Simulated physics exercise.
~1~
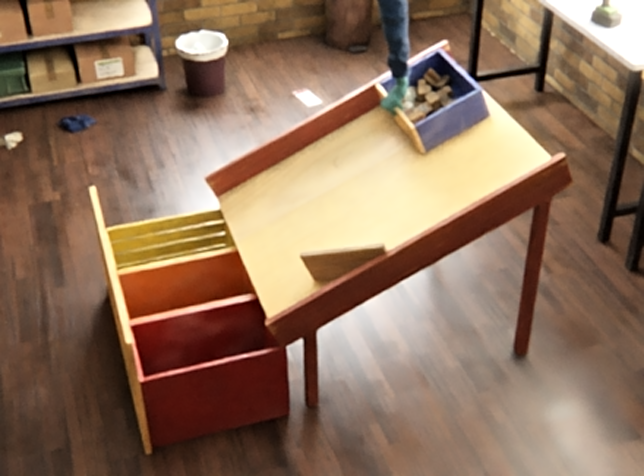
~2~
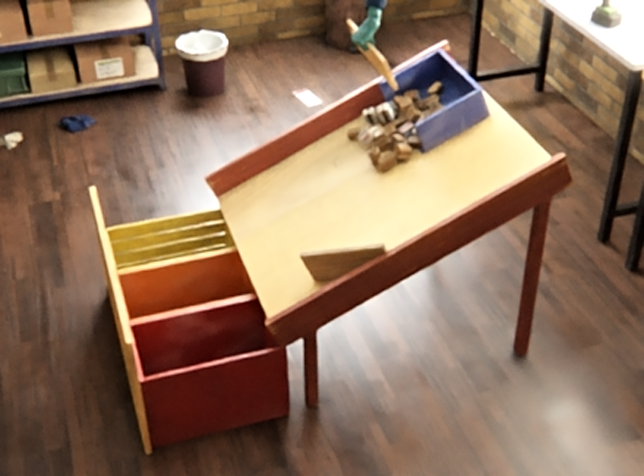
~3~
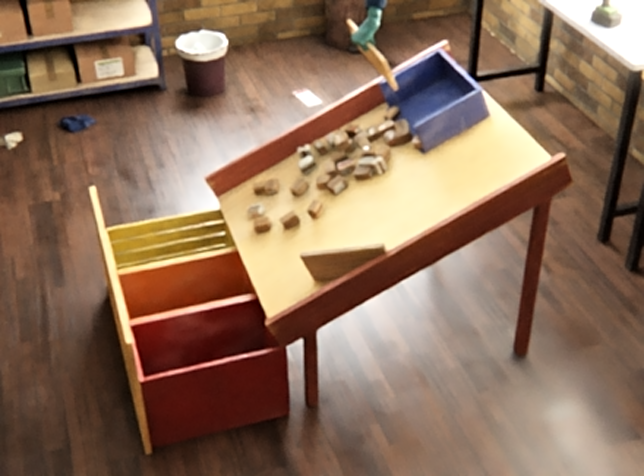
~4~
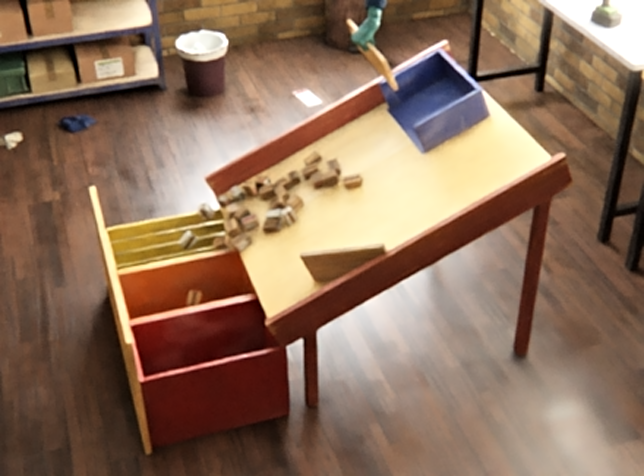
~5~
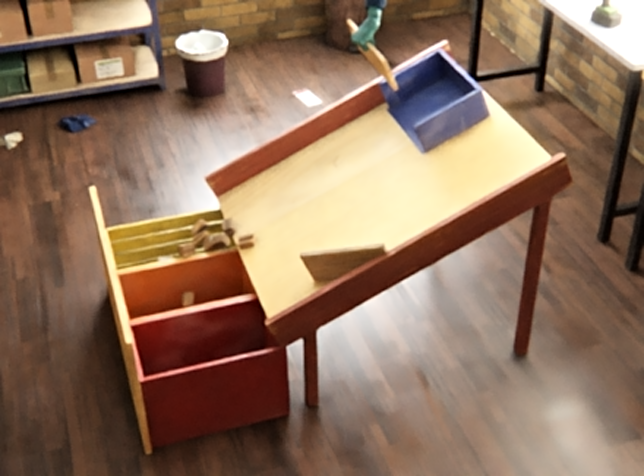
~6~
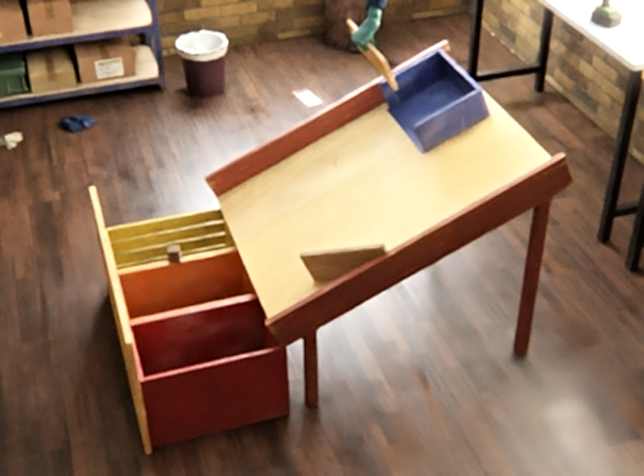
A gloved hand lifts the gate, and little parcels slide down into the yellow and orange bins.
